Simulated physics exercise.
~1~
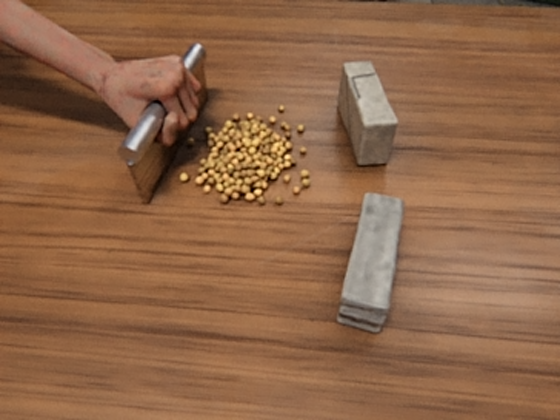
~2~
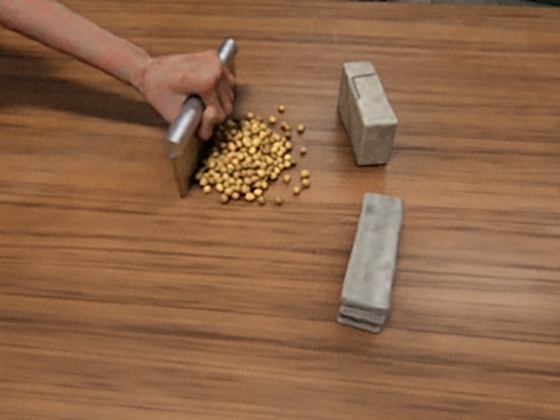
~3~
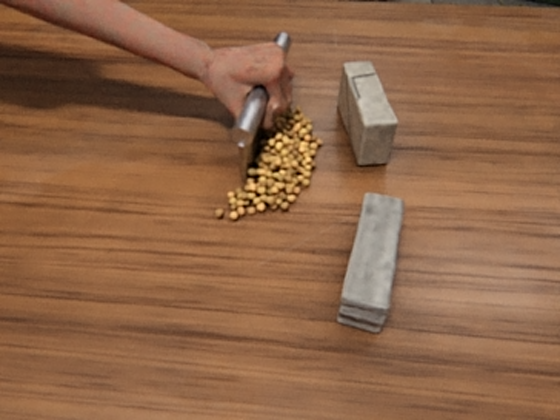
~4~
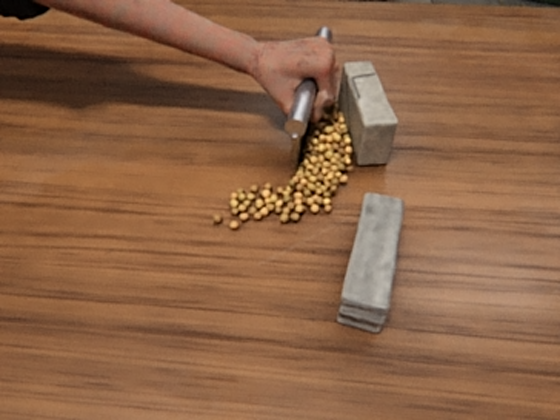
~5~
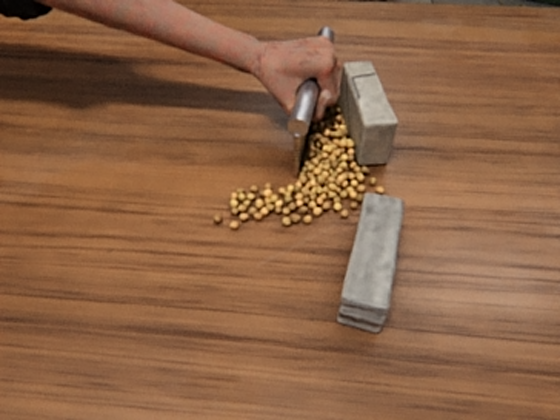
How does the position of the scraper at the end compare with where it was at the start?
The scraper starts on the left side, to the left of the chickpeas. By the end it is well to the right and slightly higher in view, close to the upper block.
